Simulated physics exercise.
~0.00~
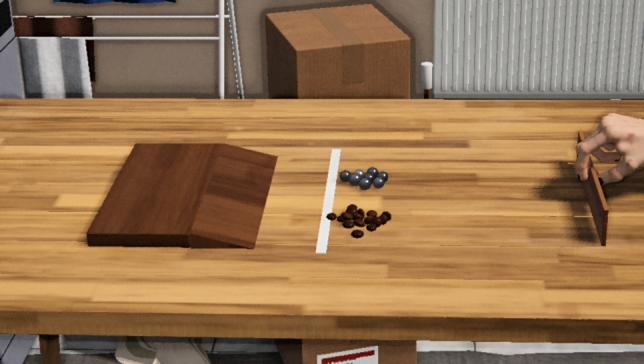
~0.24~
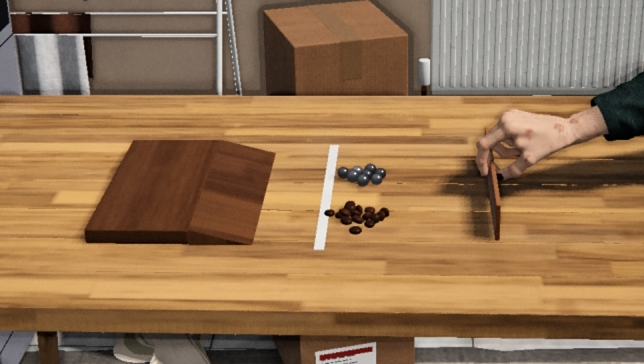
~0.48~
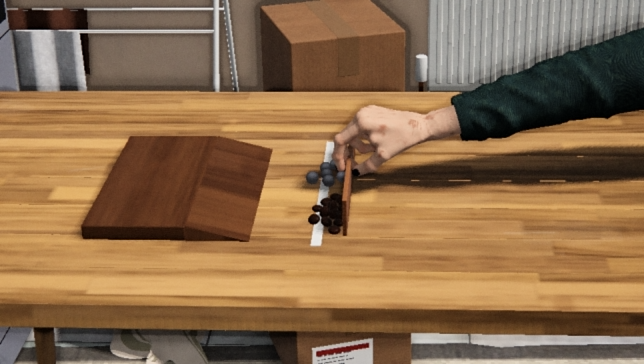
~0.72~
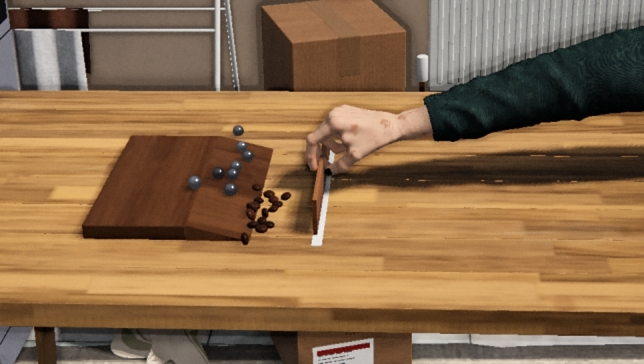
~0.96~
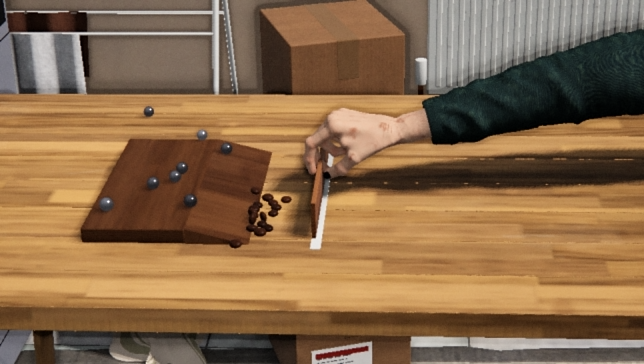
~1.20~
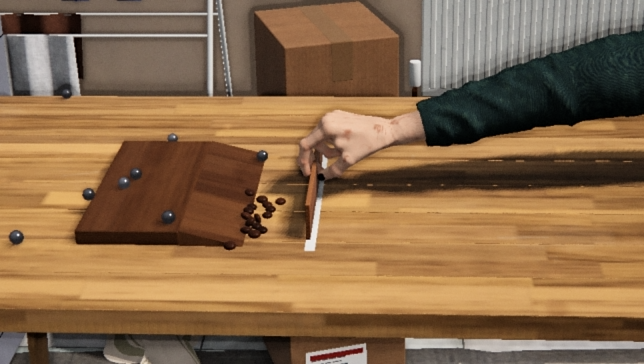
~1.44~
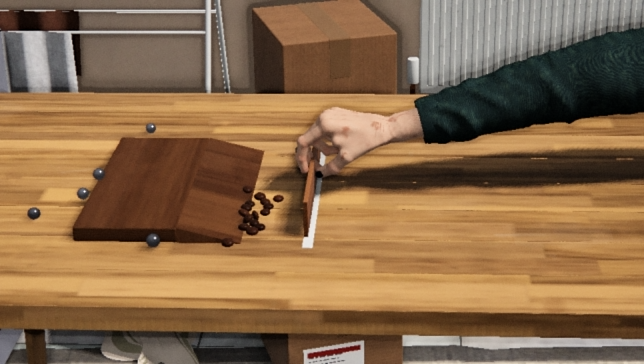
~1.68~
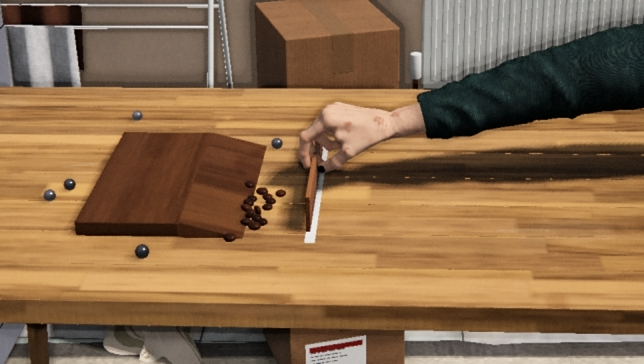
The video shows a hand sweeping a wooden strip left along a table, pushing dark beans and bluish balls toward a low wedge before stopping at white tape. Most balls roll over and scatter beyond it, while the beans stay bunched around its near edge.
